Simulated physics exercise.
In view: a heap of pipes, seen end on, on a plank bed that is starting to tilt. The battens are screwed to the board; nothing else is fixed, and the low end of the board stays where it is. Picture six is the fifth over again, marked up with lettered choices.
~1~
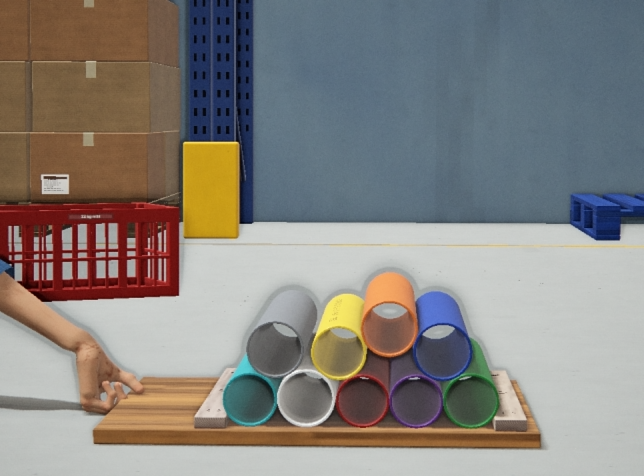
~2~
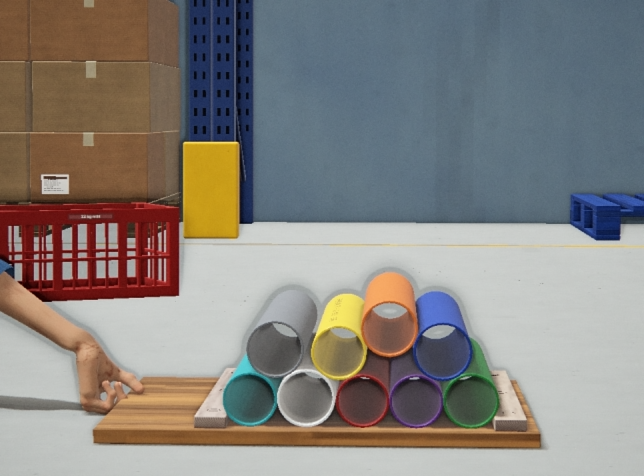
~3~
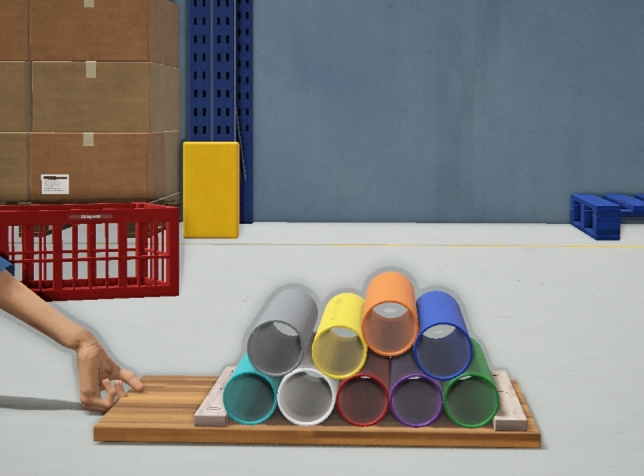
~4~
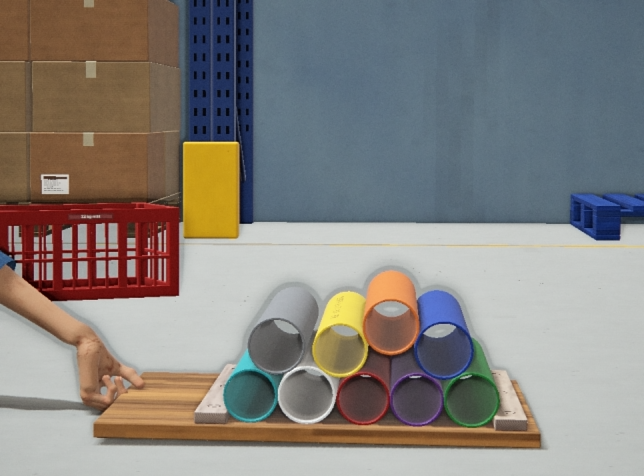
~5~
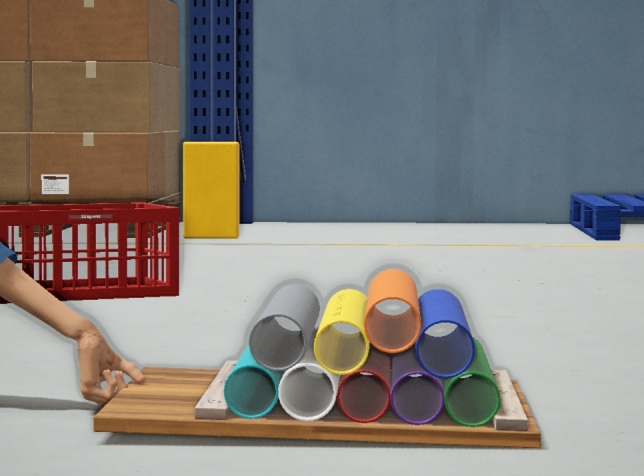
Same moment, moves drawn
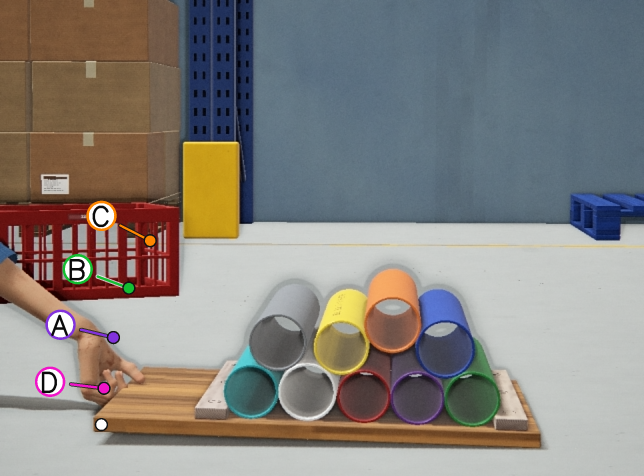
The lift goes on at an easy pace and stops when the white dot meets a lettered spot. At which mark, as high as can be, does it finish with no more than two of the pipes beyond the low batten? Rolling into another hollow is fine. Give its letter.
Lift it to B and no more.
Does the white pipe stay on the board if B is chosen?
The white pipe: Yes.
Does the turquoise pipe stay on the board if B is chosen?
The turquoise pipe: Yes.
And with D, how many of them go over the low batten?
At D the number is none.
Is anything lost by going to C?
Yes.
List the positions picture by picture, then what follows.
Red pipe (363, 401); purple pipe (417, 401); green pipe (471, 401), in the first frame.
Green pipe (471, 401); blue pipe (443, 352), in the second frame.
Board (323, 403); orange pipe (390, 328), in the third frame.
Board (323, 401); turquoise pipe (251, 396); white pipe (307, 395), in the fourth frame.
Board (323, 398); turquoise pipe (251, 392); white pipe (307, 392), in the fifth frame.
On the marked copy, A at (113, 338); B at (129, 288); C at (150, 241); D at (104, 388); the white dot at (102, 424).
With B. Early on, board at 14°.
Further on, board at 20°.
At the end, board at 20°, one over the low batten (blue).
As for the rest, A one over the low batten (blue); C three over the low batten (blue, yellow, orange); D none over the low batten.
